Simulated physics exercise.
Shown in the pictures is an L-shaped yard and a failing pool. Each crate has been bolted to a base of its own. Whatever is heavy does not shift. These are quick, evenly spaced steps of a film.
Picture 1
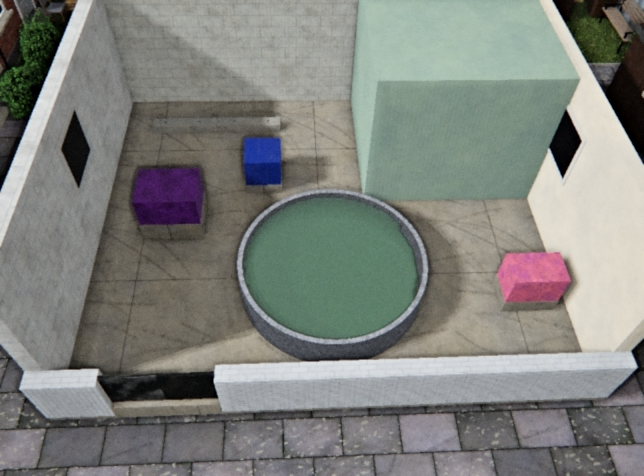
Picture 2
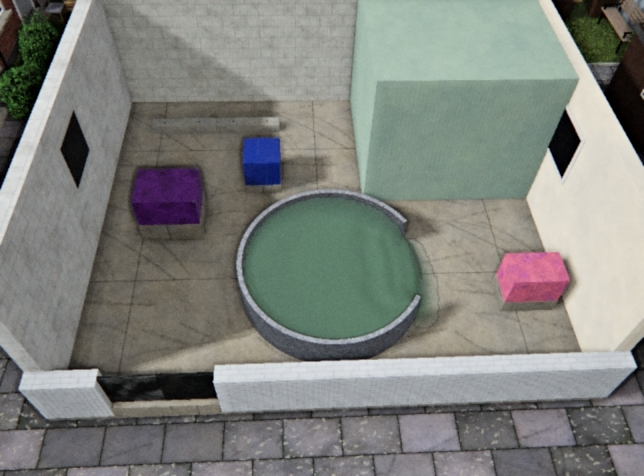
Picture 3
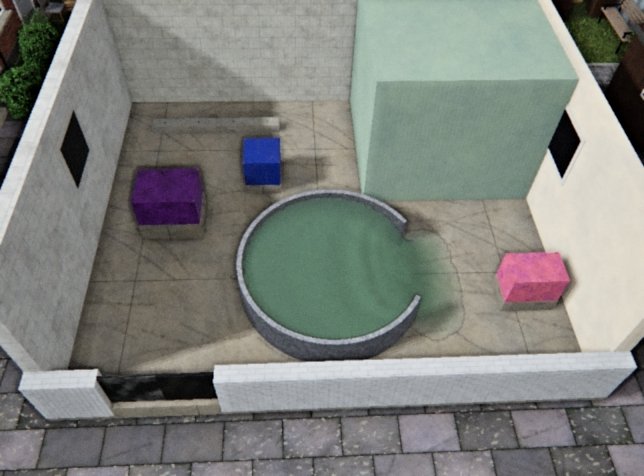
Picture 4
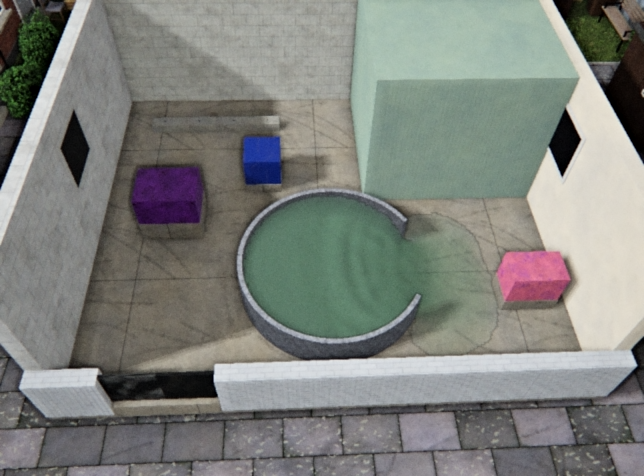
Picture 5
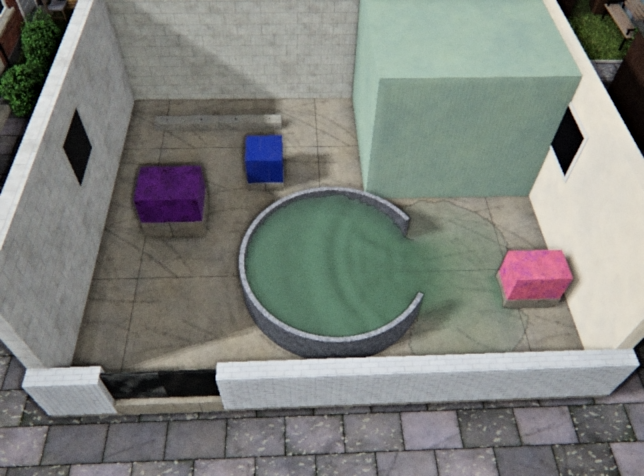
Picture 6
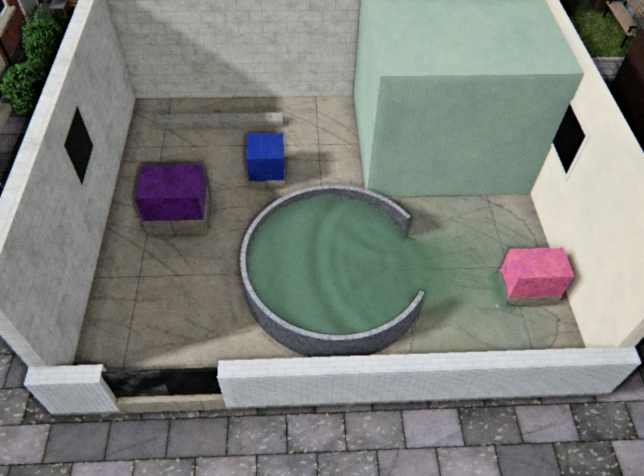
The clip opens on a walled yard with a round pool of still green water, purple and blue blocks to its left and a pink block to its right. A gap appears in the pool's right side, and water pours through, spreading rightward across the paving and reaching around the pink block.
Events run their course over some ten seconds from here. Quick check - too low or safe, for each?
Purple crate safe; blue crate safe; pink crate too low.
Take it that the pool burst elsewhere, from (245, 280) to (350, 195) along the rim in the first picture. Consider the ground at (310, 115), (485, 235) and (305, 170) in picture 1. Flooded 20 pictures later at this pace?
Sodden, then spared, then sodden.
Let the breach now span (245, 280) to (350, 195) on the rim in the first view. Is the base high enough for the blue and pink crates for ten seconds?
Taking them in turn, the blue one is swamped, and the pink one is left untouched.
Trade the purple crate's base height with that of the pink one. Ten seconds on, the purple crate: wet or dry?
The purple crate stays out of it.
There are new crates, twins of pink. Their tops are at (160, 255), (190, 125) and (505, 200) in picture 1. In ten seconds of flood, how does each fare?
Well, the first one stays clear of it, the next one stays clear of it, and the final one gets caught.
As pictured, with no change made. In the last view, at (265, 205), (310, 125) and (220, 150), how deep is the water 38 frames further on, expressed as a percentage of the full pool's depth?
Roughly 6 per cent, 6 per cent and 2 per cent.
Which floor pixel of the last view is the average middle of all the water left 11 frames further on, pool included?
Near (402, 275).
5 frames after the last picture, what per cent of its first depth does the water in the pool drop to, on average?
Somewhere near 74 %, give or take.
A moment on, water covers 20 % of the floor; the purple crate not reached, the blue crate not reached, the pink crate water round its plinth.
Next, water covers 20 % of the floor; the purple crate not reached, the blue crate not reached, the pink crate water round its plinth.
Then, water covers 30 % of the floor; the purple crate not reached, the blue crate not reached, the pink crate water round its plinth.
Later, water covers 65 % of the floor; the purple crate water round its plinth, the blue crate water round its plinth, the pink crate water round its plinth.
In the end, water covers 95 % of the floor; the purple crate stayed above the water, the blue crate stayed above the water, the pink crate was topped.
